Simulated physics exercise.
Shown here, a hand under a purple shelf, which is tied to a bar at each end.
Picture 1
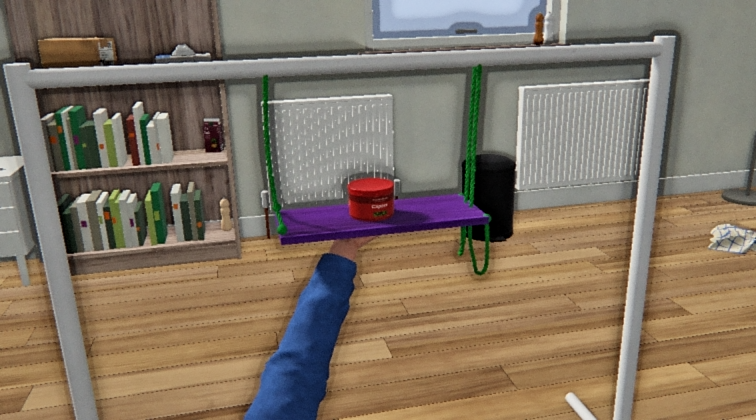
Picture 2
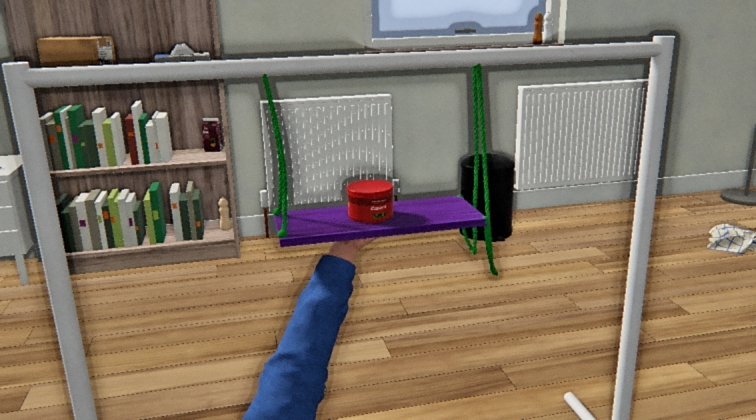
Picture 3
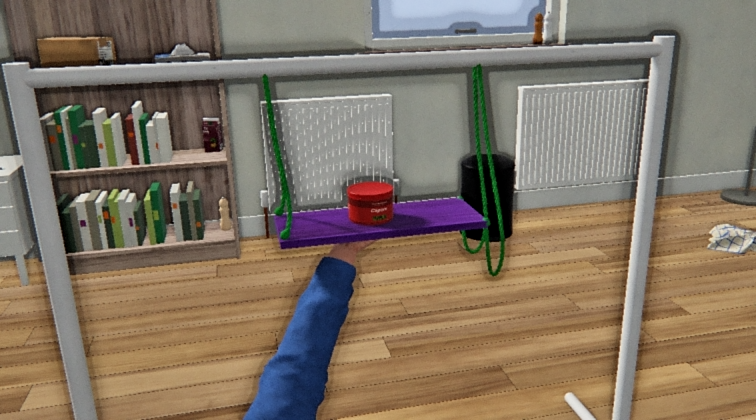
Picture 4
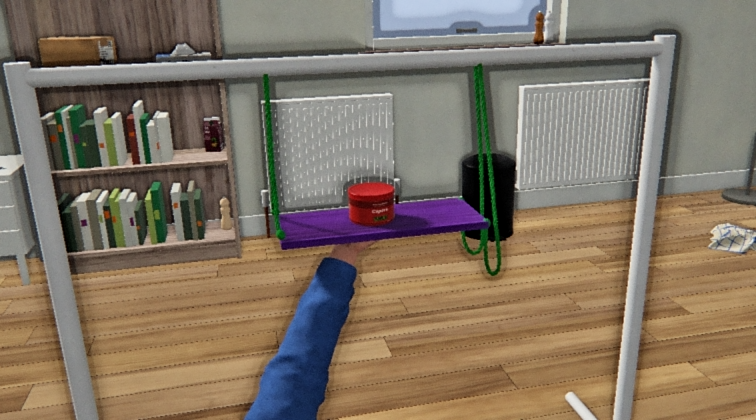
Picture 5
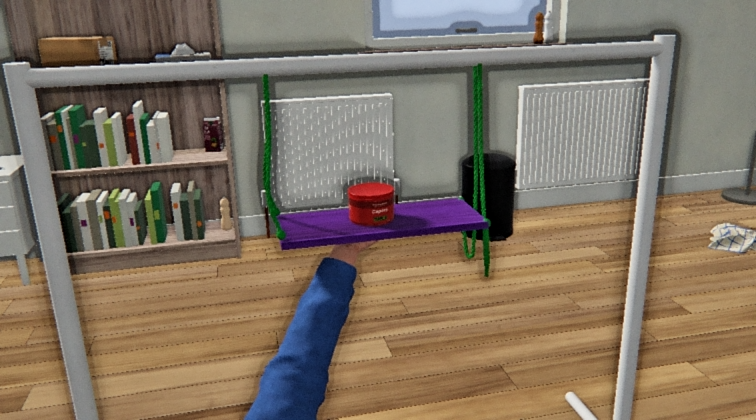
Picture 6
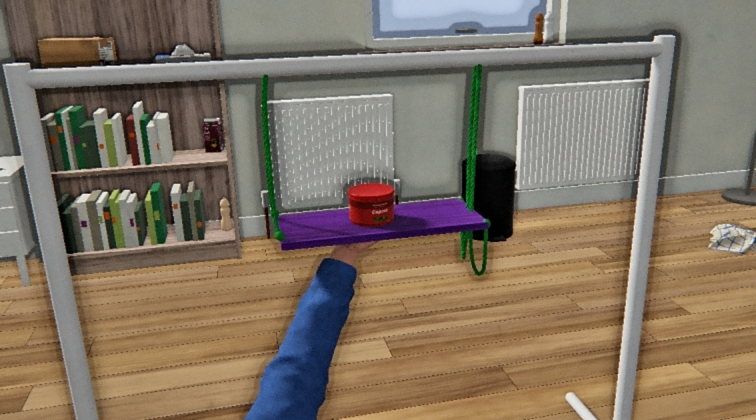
In this clip, a blue-sleeved arm reaches under a purple shelf holding a red tub and hung by green cords from a white frame; the shelf and tub barely move while the cords sway, the right ones hanging in a loop.
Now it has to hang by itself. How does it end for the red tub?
The red tub goes off on the right.
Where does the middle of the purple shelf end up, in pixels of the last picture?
It ends at (321, 283).
Then, 0.42 s later than the last view, board tipped 37° down to the right; tub falling near (432, 311).
Then, 0.98 s later than the last view, board tipped 41° down to the right; tub on the floor.
Then, 1.48 s later than the last view, board tipped 39° down to the right; tub on the floor.
Finally, board tipped 39° down to the right; tub on the floor. The red tub tumbles from the right end.
